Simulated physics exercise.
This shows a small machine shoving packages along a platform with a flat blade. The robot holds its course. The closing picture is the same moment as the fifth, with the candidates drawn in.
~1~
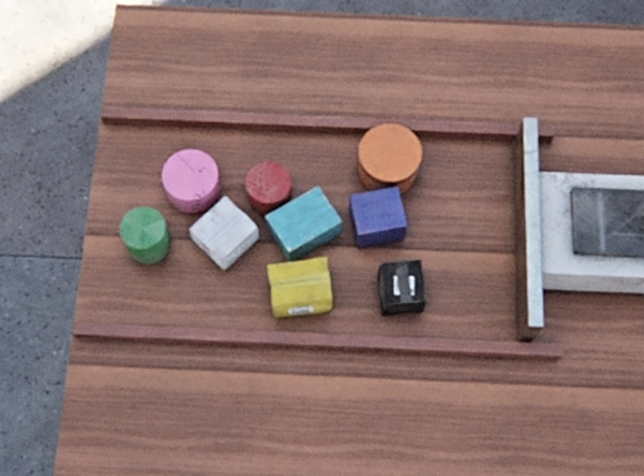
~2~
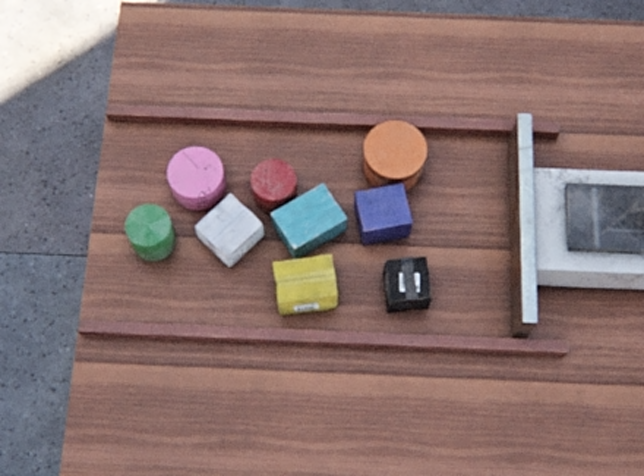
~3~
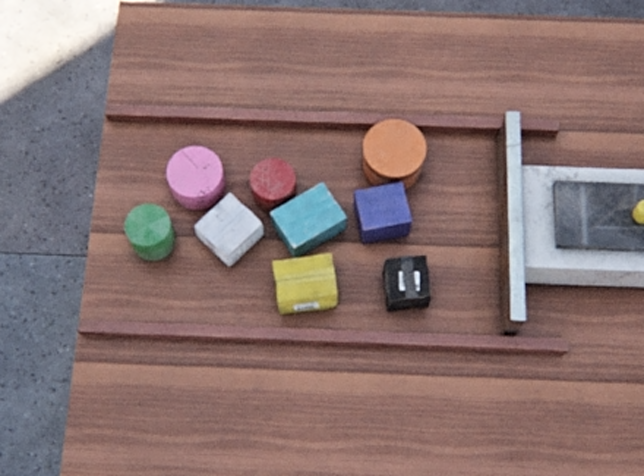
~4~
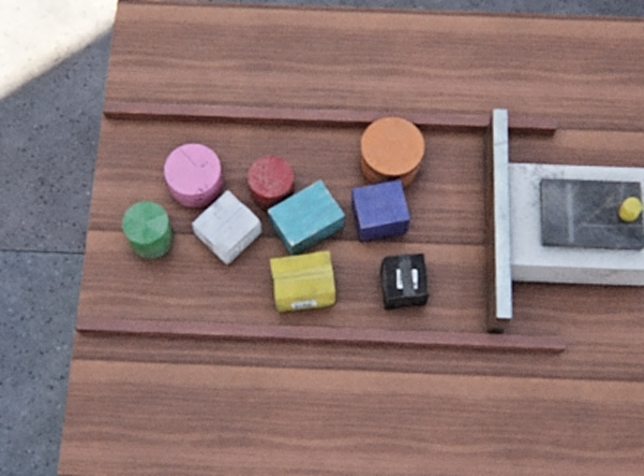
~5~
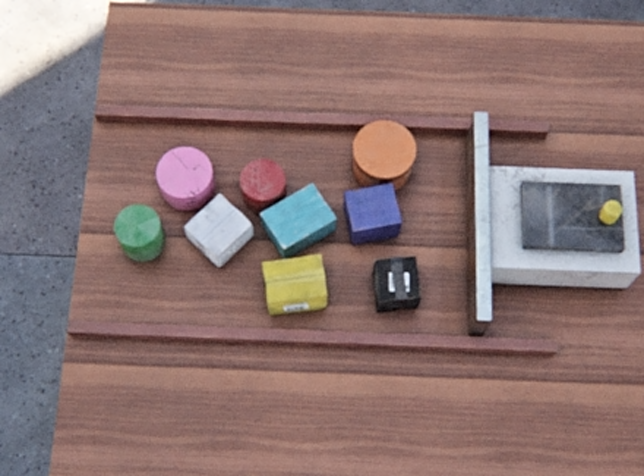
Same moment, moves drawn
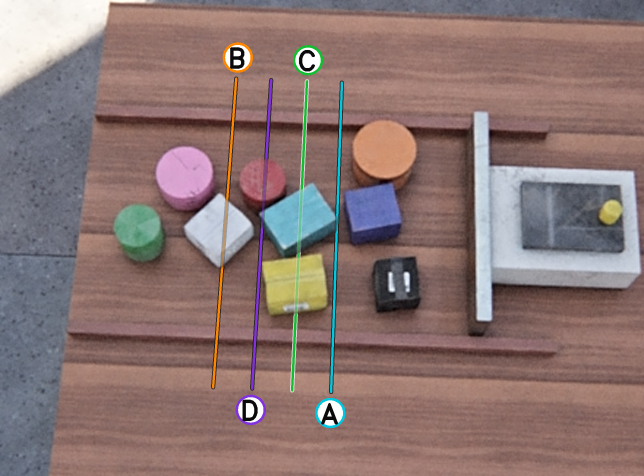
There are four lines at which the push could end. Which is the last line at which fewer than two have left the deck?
Up to line B.
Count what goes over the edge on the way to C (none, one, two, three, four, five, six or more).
By then, none.
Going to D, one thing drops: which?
The green canister goes over.
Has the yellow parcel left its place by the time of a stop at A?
Yes.
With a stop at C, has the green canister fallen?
By then, no.
On the marked copy, A at (337, 229); B at (225, 224); C at (300, 227); D at (262, 226).
With B. Early on, robot (473, 212); orange pail (352, 156); black parcel (359, 282).
Further on, robot (379, 208); green canister (106, 238); white parcel (155, 233).
At the end, robot (309, 206); green canister over the edge; white parcel (87, 231); one fallen.
As for the rest, A is within the limit but short; C is within the limit but short; D is within the limit but short.
